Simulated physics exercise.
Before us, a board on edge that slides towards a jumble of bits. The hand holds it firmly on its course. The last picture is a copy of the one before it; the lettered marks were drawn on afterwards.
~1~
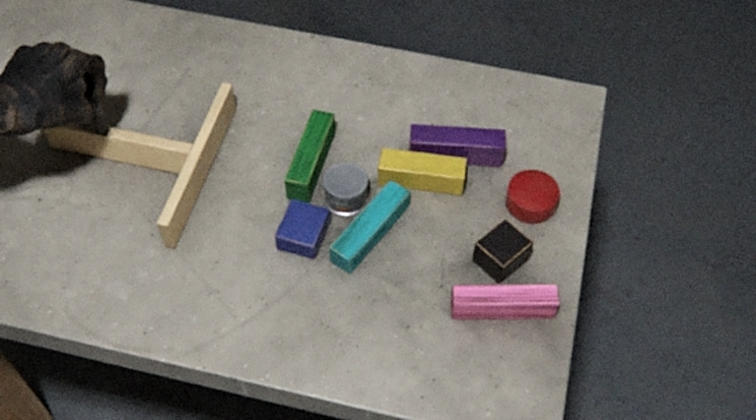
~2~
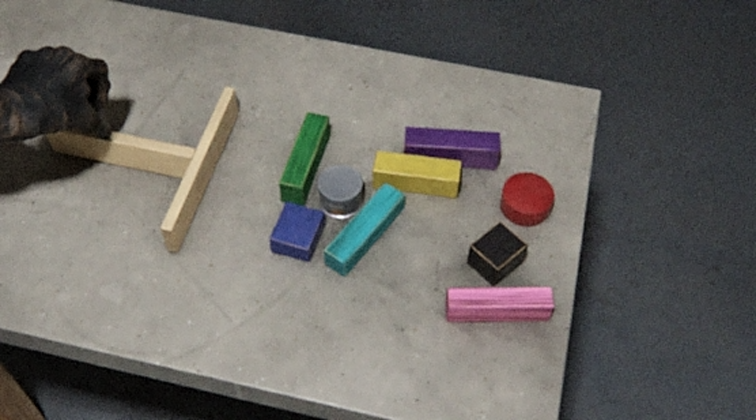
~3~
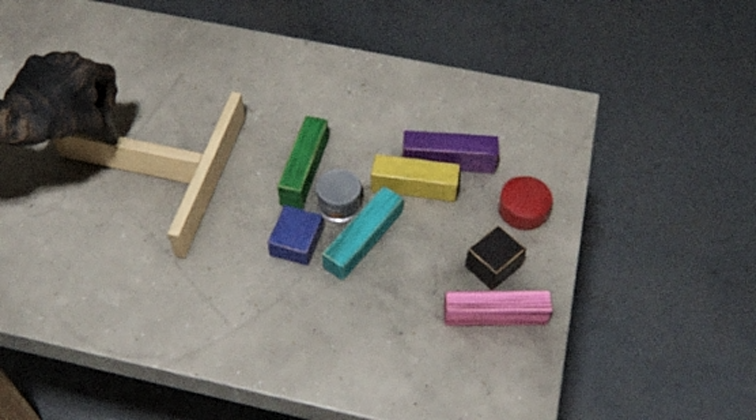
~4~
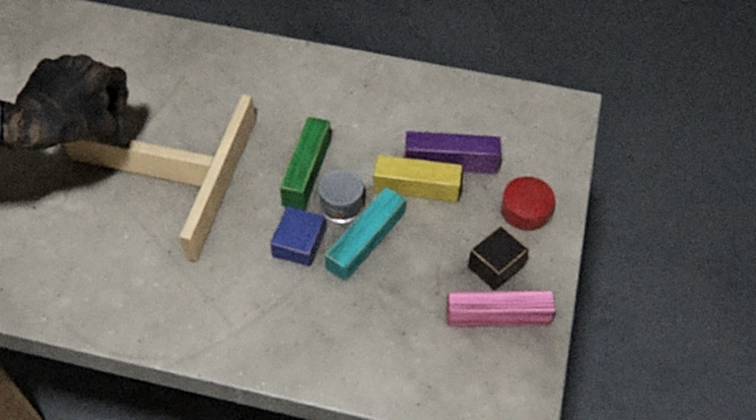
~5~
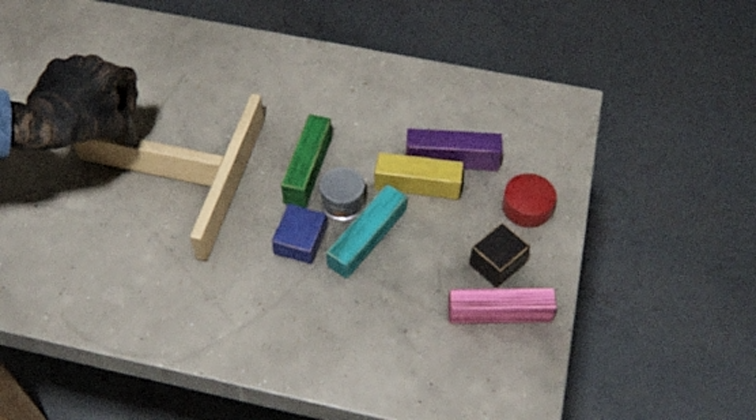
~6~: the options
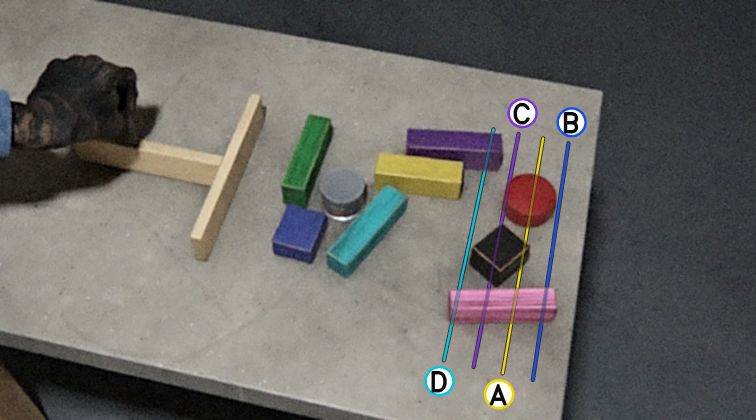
A gloved hand slides a wooden board slightly right toward colourful blocks on a grey table.
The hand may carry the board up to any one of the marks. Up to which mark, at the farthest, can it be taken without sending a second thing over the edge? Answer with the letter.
At D, and not beyond.
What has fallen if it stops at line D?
It is the red tin.
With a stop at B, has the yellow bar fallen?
Yes.
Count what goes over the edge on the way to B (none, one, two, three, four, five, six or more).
By then, six or more.
On the copy, A at (525, 245); B at (552, 251); C at (498, 240); D at (471, 235).
On D. First, board (313, 179); blue block (328, 239); turquoise stick (383, 234).
Then, board (400, 196); red tin (550, 205); black block (507, 259).
Finally, board (469, 210); red tin over the edge; black block (574, 277); one fallen.
By contrast, A drops five; B drops six; C drops two.
